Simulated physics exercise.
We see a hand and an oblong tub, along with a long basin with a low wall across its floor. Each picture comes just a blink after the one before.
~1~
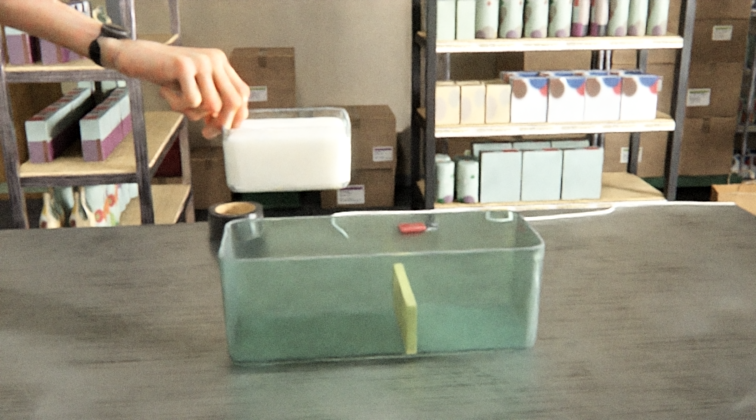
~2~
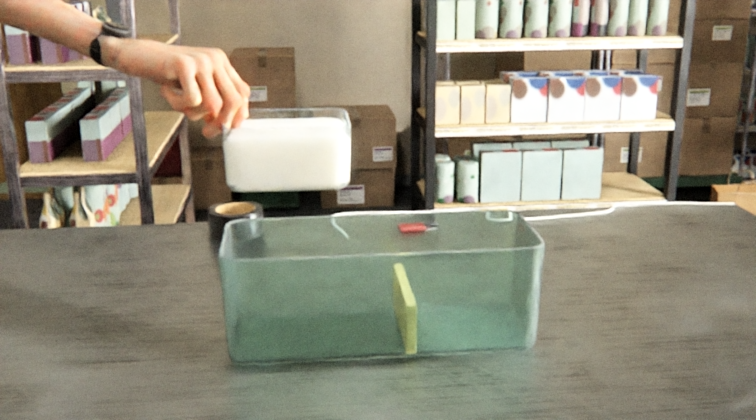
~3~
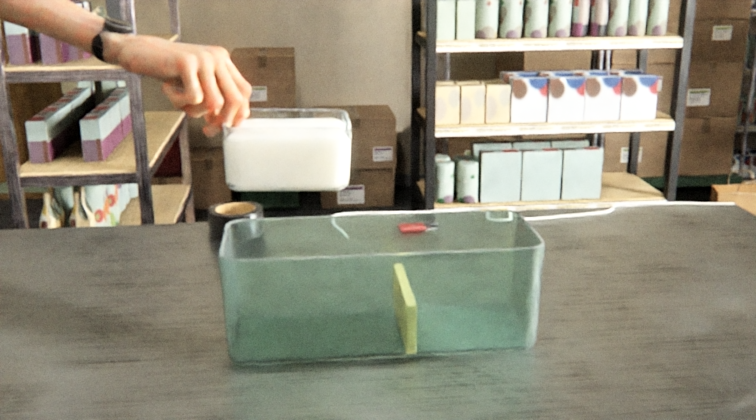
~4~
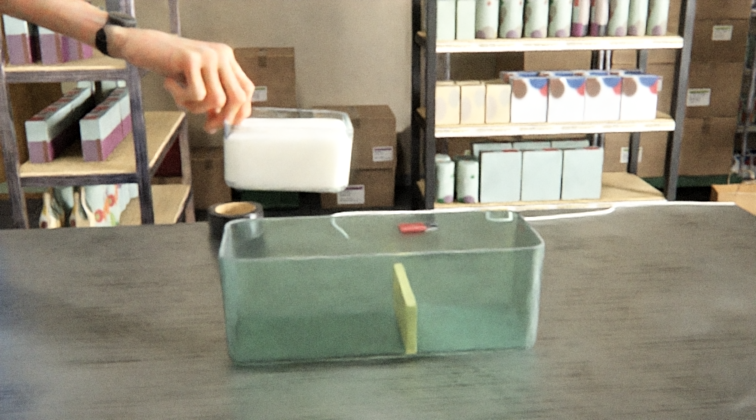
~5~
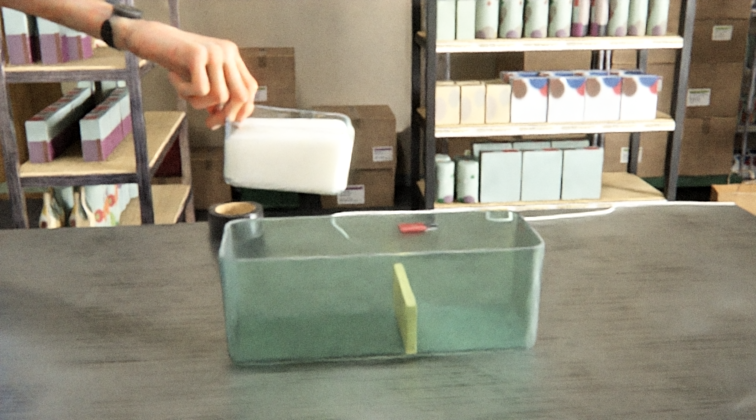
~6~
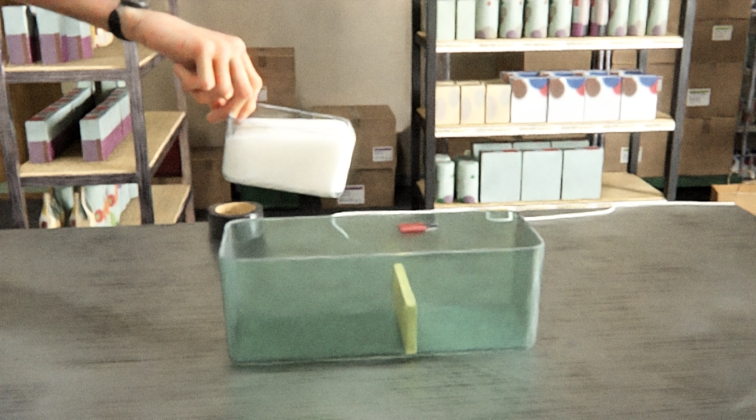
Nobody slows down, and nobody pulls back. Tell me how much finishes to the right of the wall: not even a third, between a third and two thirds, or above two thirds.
After it calms, what's right of the wall is a middling share, one third to two thirds.
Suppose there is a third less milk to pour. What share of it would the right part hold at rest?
About 15 parts in a hundred, give or take.
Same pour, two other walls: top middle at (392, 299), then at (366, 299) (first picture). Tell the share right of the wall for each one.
About 65 % and 75 %.
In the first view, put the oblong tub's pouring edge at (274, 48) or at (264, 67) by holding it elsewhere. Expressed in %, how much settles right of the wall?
In order, some 5 and 5 percent.
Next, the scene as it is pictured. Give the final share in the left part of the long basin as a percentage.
Around 45 %.
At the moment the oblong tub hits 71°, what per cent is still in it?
45 per cent, approximately.
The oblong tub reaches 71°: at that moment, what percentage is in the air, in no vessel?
I'd put it near 35 per cent.
A moment on, the tilt is 71° and 44 per cent is still to pour, 6 is left of the wall and 17 right of it.
Next, the tilt is 106° and 6 per cent is still to pour, 39 is left of the wall and 49 right of it.
Then the tilt is 110° and 0 per cent is still to pour, 47 is left of the wall and 49 right of it.
Later the tilt is 110° and 0 per cent is still to pour, 47 is left of the wall and 50 right of it.
Finally, 47 per cent lies left of the wall, 50 right of it and 3 outside.
